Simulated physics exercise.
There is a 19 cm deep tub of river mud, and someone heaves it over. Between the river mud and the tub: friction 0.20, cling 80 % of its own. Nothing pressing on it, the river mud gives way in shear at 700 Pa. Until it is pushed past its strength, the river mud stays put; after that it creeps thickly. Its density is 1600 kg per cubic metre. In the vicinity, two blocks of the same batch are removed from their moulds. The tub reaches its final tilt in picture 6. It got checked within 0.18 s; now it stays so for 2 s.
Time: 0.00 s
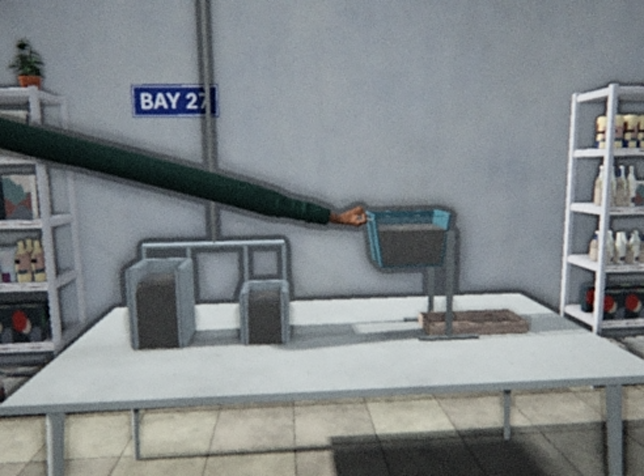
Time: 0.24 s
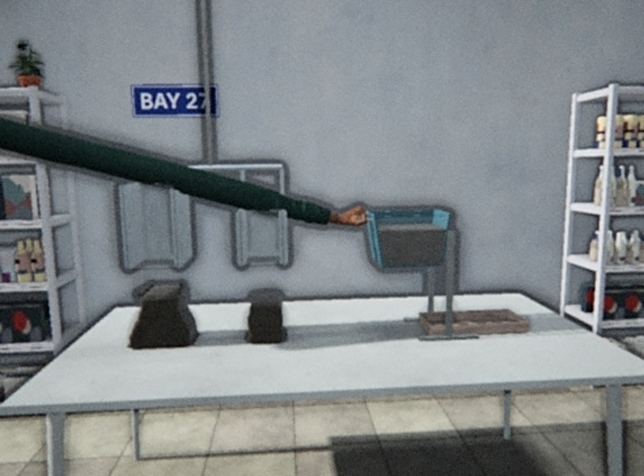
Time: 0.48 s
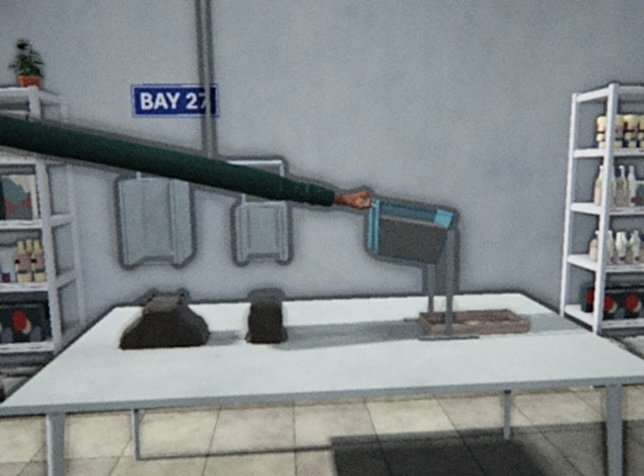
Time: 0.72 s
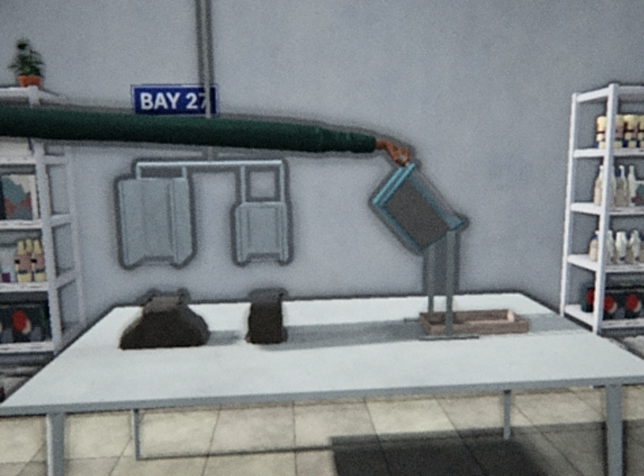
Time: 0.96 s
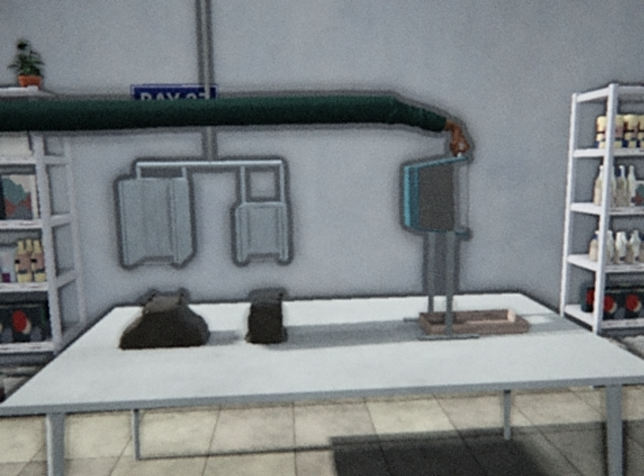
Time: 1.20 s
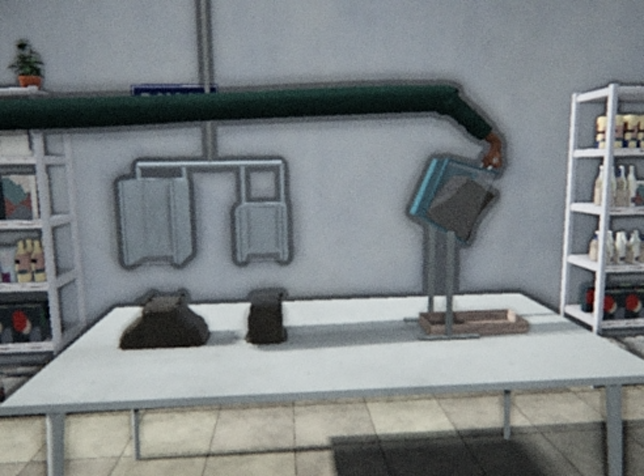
A green-sleeved arm tips a tub of dark mud past upright after two unmoulded blocks slump.
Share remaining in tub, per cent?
Approx. 0 %.
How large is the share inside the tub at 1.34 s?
25 %, roughly.
After 1.34 s, the tub is at 114 degrees and holds 26 %.
After 1.51 s, the tub is at 114 degrees and holds 0 %.
After 1.68 s, the tub is at 114 degrees and holds 0 %.
After 1.85 s, the tub is at 114 degrees and holds 0 %.
After 3.20 s, at the end, the tub is at 114 degrees and holds 0 %.
